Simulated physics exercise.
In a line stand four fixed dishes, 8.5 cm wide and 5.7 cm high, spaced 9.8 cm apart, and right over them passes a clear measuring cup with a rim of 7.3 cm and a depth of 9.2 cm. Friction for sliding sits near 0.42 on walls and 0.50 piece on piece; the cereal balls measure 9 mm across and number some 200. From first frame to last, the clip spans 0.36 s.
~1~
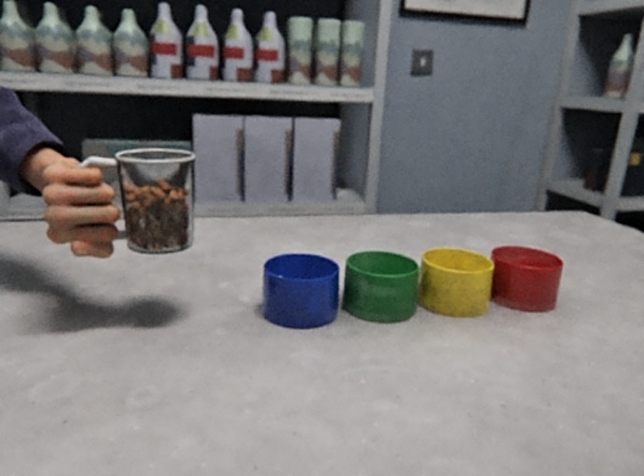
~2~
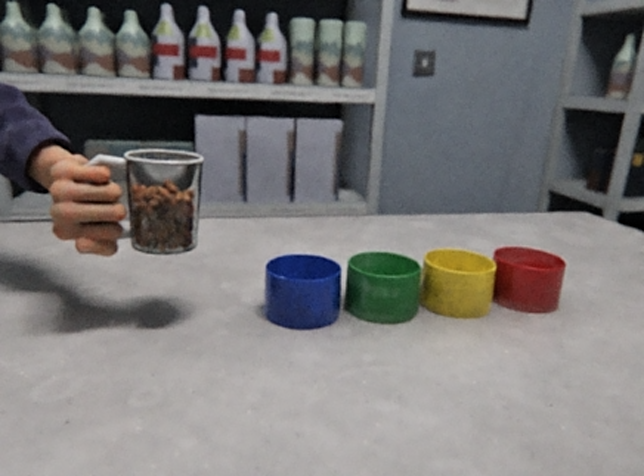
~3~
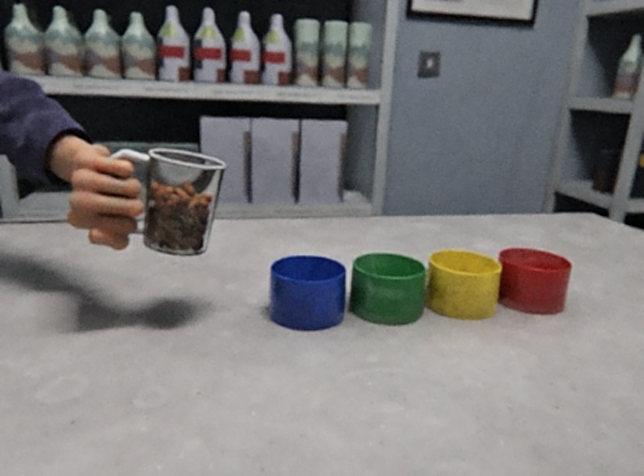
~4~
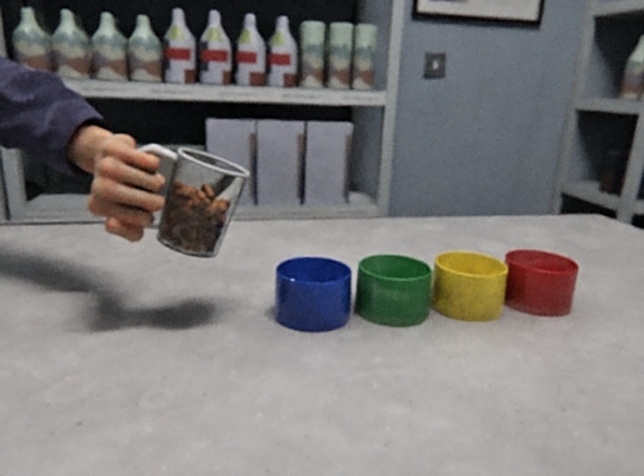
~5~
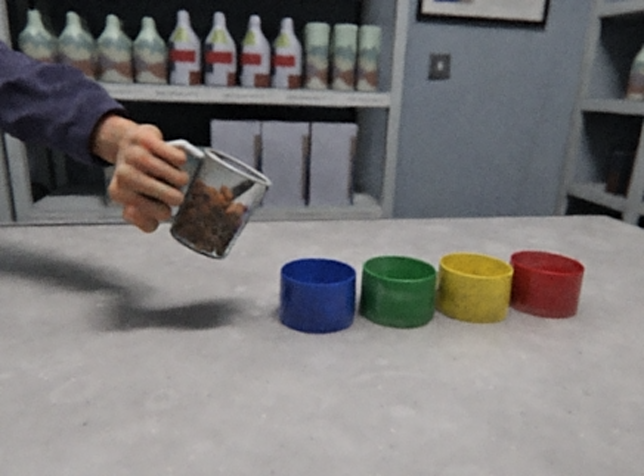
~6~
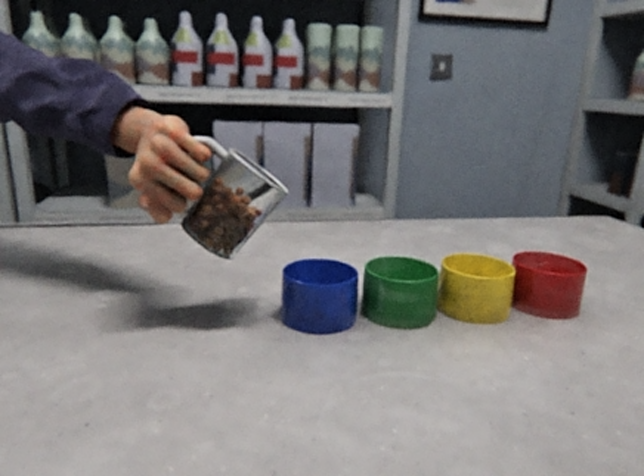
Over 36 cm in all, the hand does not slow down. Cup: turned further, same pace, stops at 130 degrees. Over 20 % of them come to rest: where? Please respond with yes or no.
Red no, blue no, green yes, yellow no, counter no.
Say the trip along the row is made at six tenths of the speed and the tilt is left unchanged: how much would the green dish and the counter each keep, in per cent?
Green 0, counter 0.
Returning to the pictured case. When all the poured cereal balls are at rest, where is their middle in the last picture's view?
Resting centre estimate: Around (406, 293).
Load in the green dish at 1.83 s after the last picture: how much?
Estimate to date: Some 100 %.
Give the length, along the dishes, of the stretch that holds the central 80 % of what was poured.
Close to 5 centimetres along the dishes.
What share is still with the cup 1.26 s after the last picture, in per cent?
Somewhere near 0 per cent of the load.
Then, 0.75 s after the last picture, tilt 127 degrees; cup holds 60 %, green 40 %.
Then, 1.26 s after the last picture, tilt 130 degrees; cup holds 0 %, green 100 %.
Then, 1.83 s after the last picture, tilt 130 degrees; cup holds 0 %, green 100 %.
In the end, red 0 %, blue 0 %, green 100 %, yellow 0 %, counter 0 %.
